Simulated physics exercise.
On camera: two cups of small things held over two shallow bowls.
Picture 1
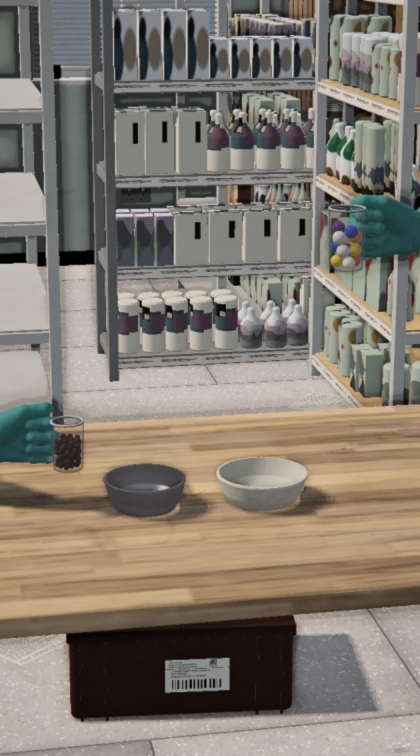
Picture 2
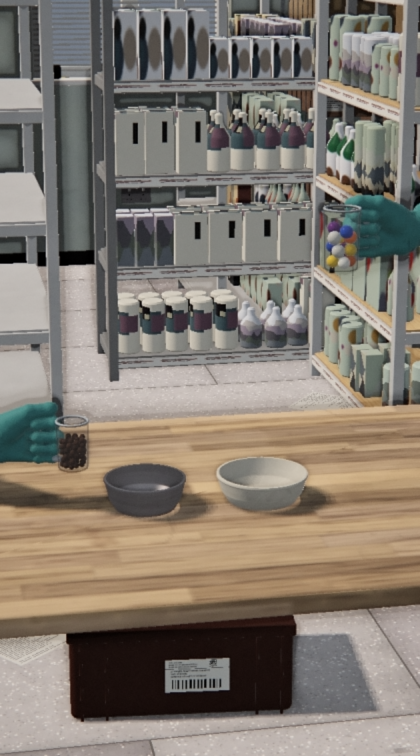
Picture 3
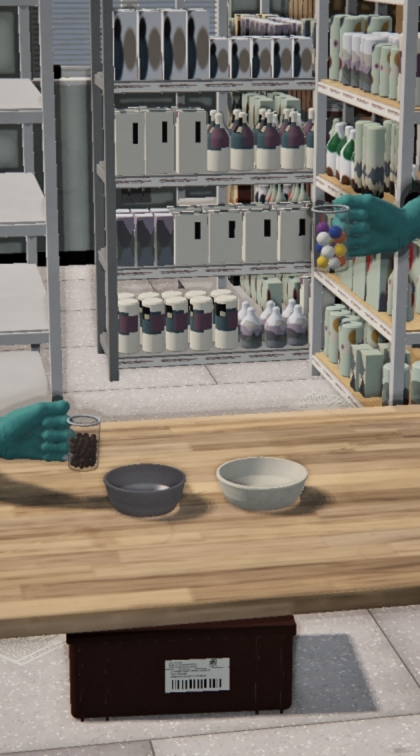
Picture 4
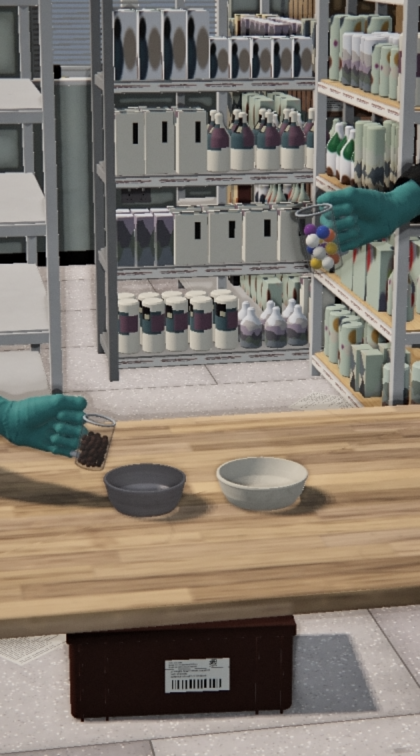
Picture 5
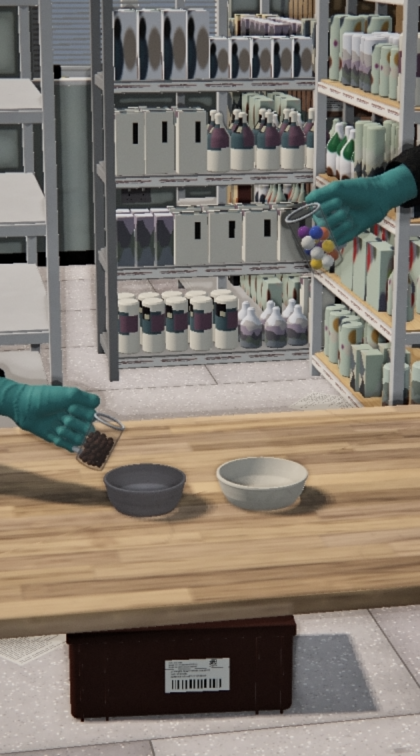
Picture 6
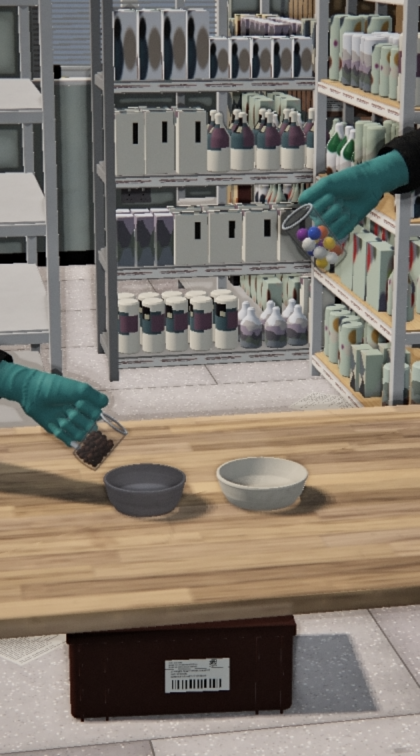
Two teal-gloved hands, each holding a clear cup, move inward over a wooden counter with two empty shallow bowls, the left cup of small dark pieces low, the right cup of colorful balls much higher. Both cups then tilt toward the middle, leaning further as the gloved wrists turn.
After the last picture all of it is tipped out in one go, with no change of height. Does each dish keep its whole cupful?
The left dish keeps them all and the right dish loses some pieces.
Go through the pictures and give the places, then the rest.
In the first frame, left dish at (151, 494), empty; left cup at (68, 445), holding allspice berries, just above its dish; right dish at (272, 491), empty; right cup at (347, 238), holding glass marbles, high above its dish.
In the second frame, left cup at (73, 444), upright; right cup at (342, 238), upright.
In the third frame, left cup at (84, 444), tipped 2°; right cup at (331, 239), tipped 2°.
In the fourth frame, left cup at (95, 443), tipped 14°; right cup at (320, 239), tipped 14°.
In the fifth frame, left cup at (100, 443), tipped 26°; right cup at (315, 239), tipped 26°.
In the sixth frame, left dish at (151, 494); left cup at (100, 443), tipped 39°; right dish at (272, 491); right cup at (315, 239), tipped 39°.
Then, 0.43 s after the last picture, left, all still in the cup; right, all still in the cup.
Then, 0.89 s after the last picture, left, all still in the cup; right, nearly all still in the cup, a small part in the air.
Then, 1.43 s after the last picture, left, all in the dish; right, about a quarter in the dish, about a quarter outside the dish, about half in the air.
By the end, left, all in the dish, none outside the dish; right, about a third in the dish, about two thirds outside the dish.
